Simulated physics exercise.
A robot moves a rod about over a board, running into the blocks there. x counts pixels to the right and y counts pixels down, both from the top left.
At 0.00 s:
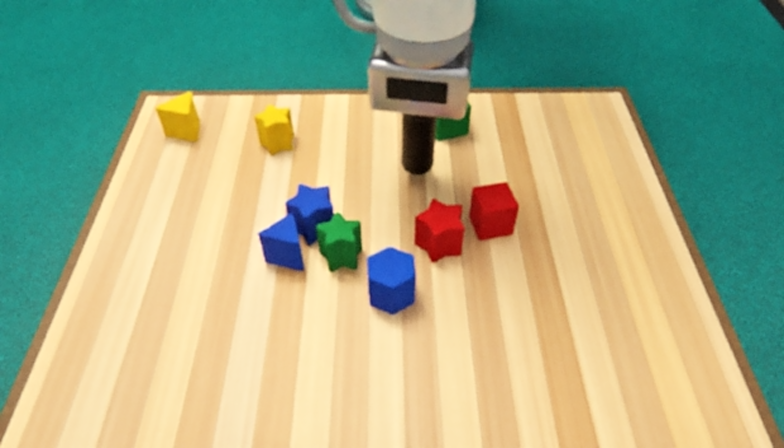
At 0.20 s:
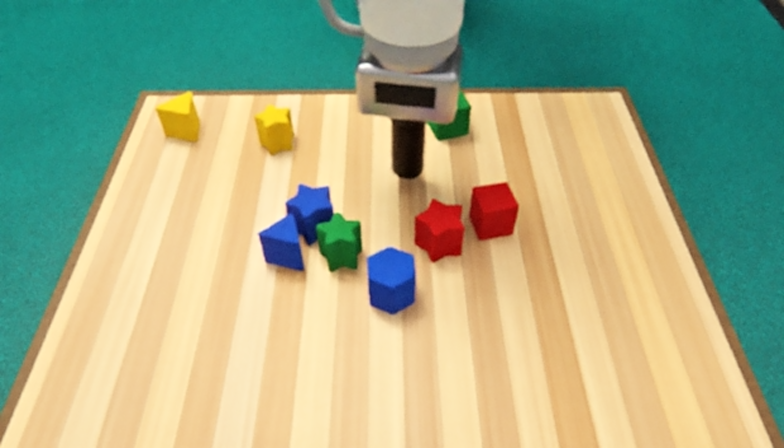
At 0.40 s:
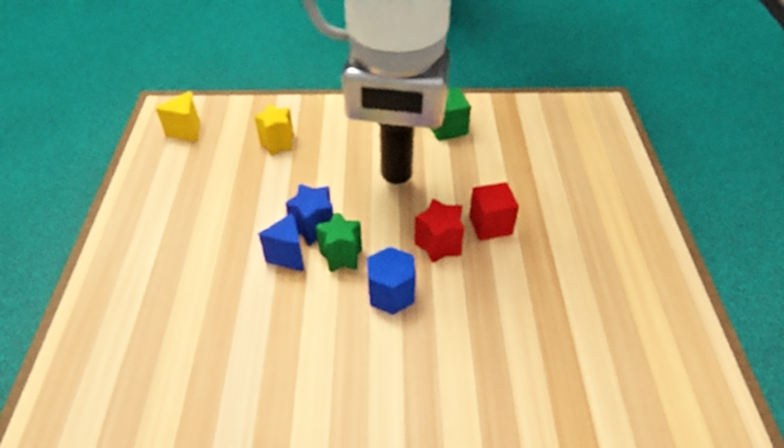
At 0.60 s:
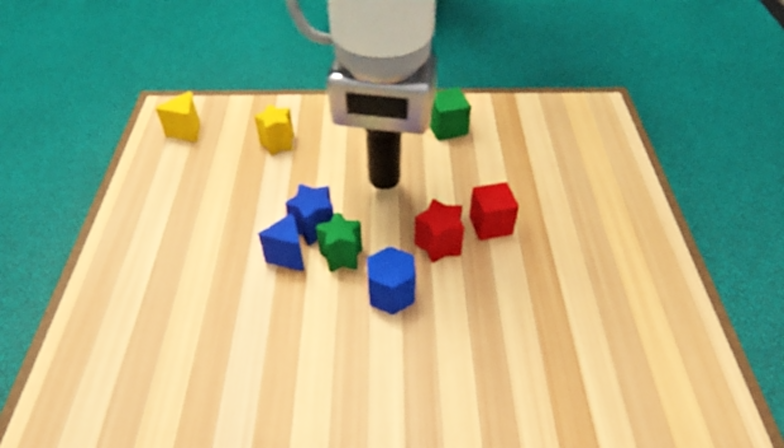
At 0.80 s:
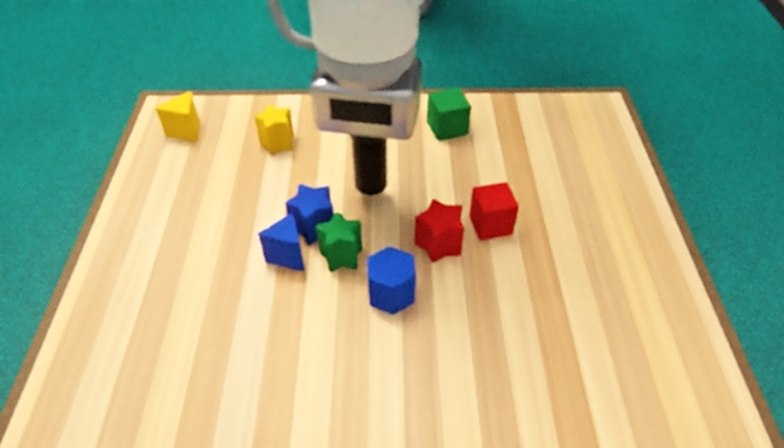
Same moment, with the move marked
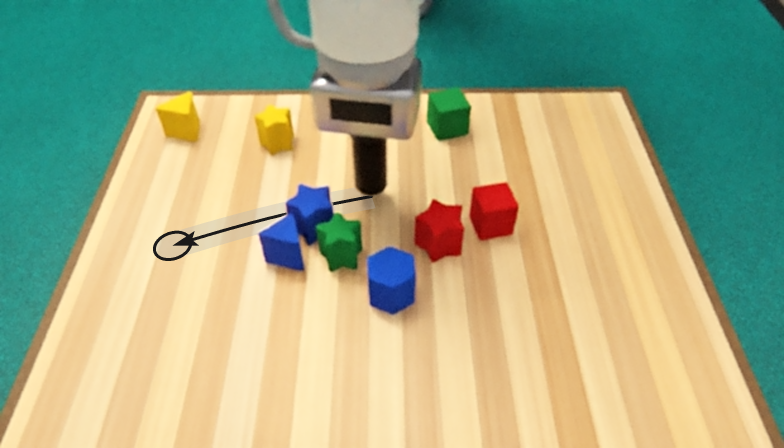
On a striped wooden board, a robot's dark rod moves slowly left and slightly nearer among colourful blocks, all staying still.
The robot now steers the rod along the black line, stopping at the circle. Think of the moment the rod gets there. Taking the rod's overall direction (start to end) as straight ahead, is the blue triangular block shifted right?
No, that is not what happens.
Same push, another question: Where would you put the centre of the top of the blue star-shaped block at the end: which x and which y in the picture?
My prediction: (262, 218).
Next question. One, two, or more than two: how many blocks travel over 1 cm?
Blocks moved: Two.
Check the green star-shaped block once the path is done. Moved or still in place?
That block will keep its spot.
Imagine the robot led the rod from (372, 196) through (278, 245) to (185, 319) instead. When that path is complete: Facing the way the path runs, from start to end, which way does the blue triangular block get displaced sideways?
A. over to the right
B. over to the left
Choice B: Over to the left.
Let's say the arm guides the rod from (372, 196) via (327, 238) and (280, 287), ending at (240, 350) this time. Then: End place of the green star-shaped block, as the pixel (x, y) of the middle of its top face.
Close to (328, 249).
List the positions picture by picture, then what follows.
Rod's lower end at (417, 165); blue triangular block at (282, 229); blue star-shaped block at (310, 198); green star-shaped block at (339, 228), in the first frame.
Rod at (408, 170); blocks still, in the second frame.
Rod at (397, 174); blocks still, in the third frame.
Rod at (384, 180); blocks still, in the fourth frame.
Rod at (371, 185); blue triangular block at (282, 229); blue star-shaped block at (310, 198); green star-shaped block at (339, 228), in the fifth frame.
Drawn move, from (372, 196) through (275, 217) to (173, 246).
The first path, step by step. One third of the way, rod at (305, 198); blue triangular block at (276, 241), turned 15° anticlockwise; blue star-shaped block at (285, 211), turned 30° anticlockwise.
Two thirds of the way, rod at (238, 215); blue triangular block at (277, 246); blue star-shaped block at (262, 218), turned 105° anticlockwise.
At the end, rod at (168, 235); blue triangular block at (277, 246); blue star-shaped block at (262, 218), turned 105° anticlockwise; green star-shaped block still.
